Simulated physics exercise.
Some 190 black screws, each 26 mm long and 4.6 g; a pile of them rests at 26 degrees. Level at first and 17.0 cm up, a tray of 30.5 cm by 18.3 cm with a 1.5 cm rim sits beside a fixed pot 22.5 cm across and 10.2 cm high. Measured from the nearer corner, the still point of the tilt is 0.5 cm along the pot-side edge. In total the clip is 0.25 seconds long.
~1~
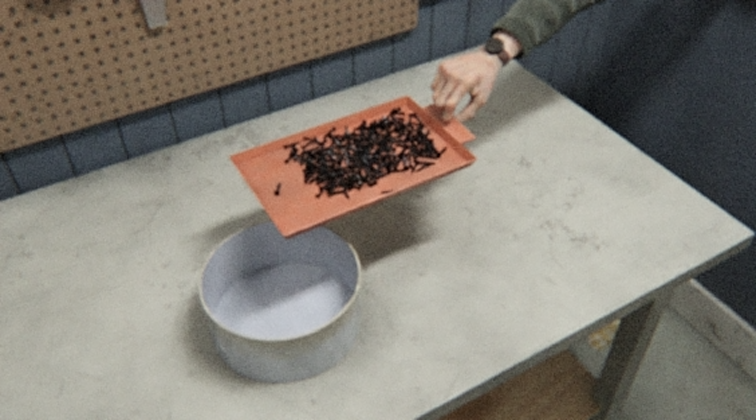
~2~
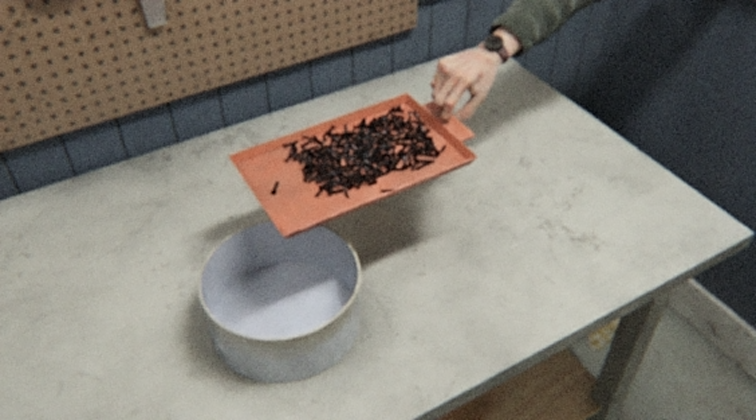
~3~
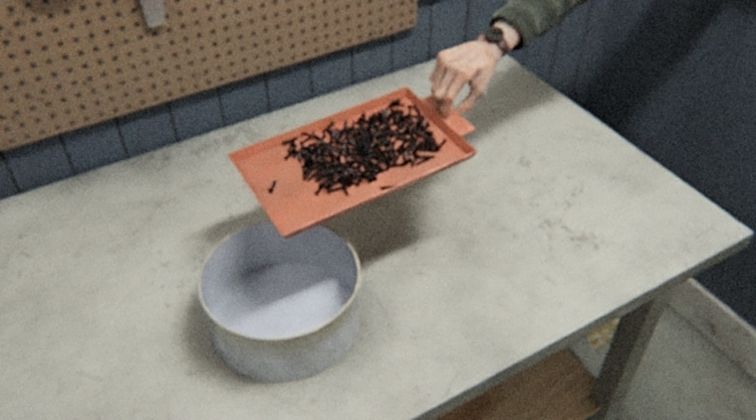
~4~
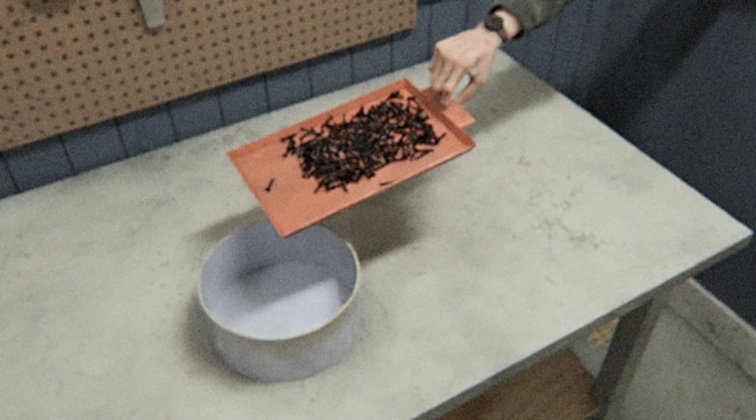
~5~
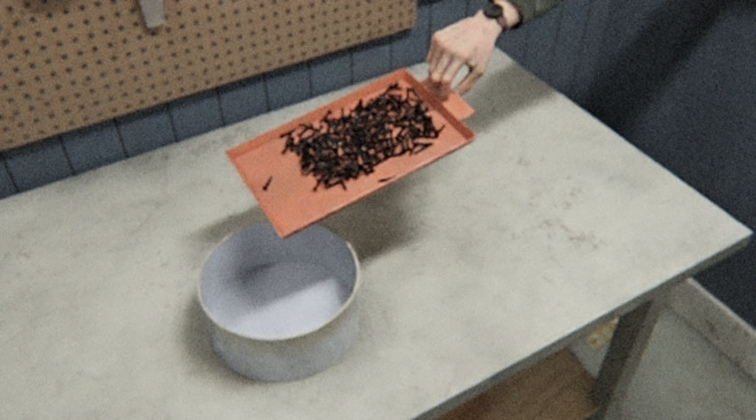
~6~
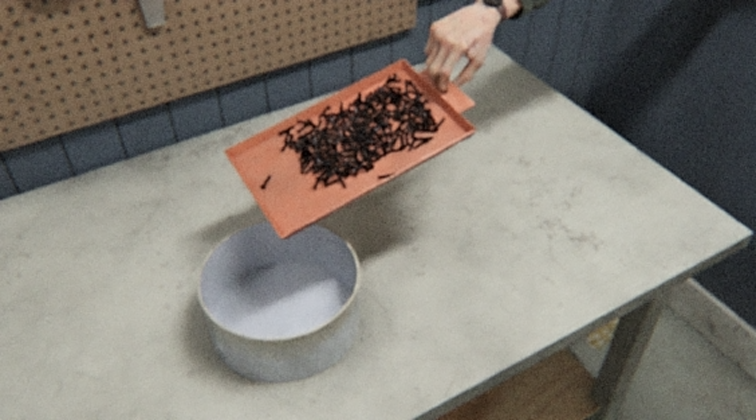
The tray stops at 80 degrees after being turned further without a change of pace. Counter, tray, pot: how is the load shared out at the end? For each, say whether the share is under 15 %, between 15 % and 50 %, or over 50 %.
Counter: Under 15 %; left on the tray: Under 15 %; pot: Over 50 %.
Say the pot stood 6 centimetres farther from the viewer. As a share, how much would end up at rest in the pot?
90 per cent.
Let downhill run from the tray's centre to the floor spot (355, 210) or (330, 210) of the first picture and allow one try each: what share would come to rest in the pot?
Approximately 80 percent, then 100 percent.
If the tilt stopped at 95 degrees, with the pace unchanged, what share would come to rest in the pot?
In that case it comes to about 95 in a hundred.
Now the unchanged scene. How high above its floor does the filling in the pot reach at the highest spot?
Top level: Approx. 2.5 cm.
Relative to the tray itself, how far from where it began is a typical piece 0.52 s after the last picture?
I'd say close to 11 centimetres.
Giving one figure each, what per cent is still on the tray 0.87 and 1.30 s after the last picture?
25 then 0.
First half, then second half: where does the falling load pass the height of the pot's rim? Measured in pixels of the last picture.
Around (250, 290), then (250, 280).
Then, 0.52 s after the last picture, tilt 44 degrees; the tray holds 100 %, the pot 0 %.
Then, 0.87 s after the last picture, tilt 66 degrees; the tray holds 25 %, the pot 60 %.
Then, 1.30 s after the last picture, tilt 80 degrees; the tray holds 0 %, the pot 95 %.
In the end, counter 0 %, tray 0 %, pot 100 %.
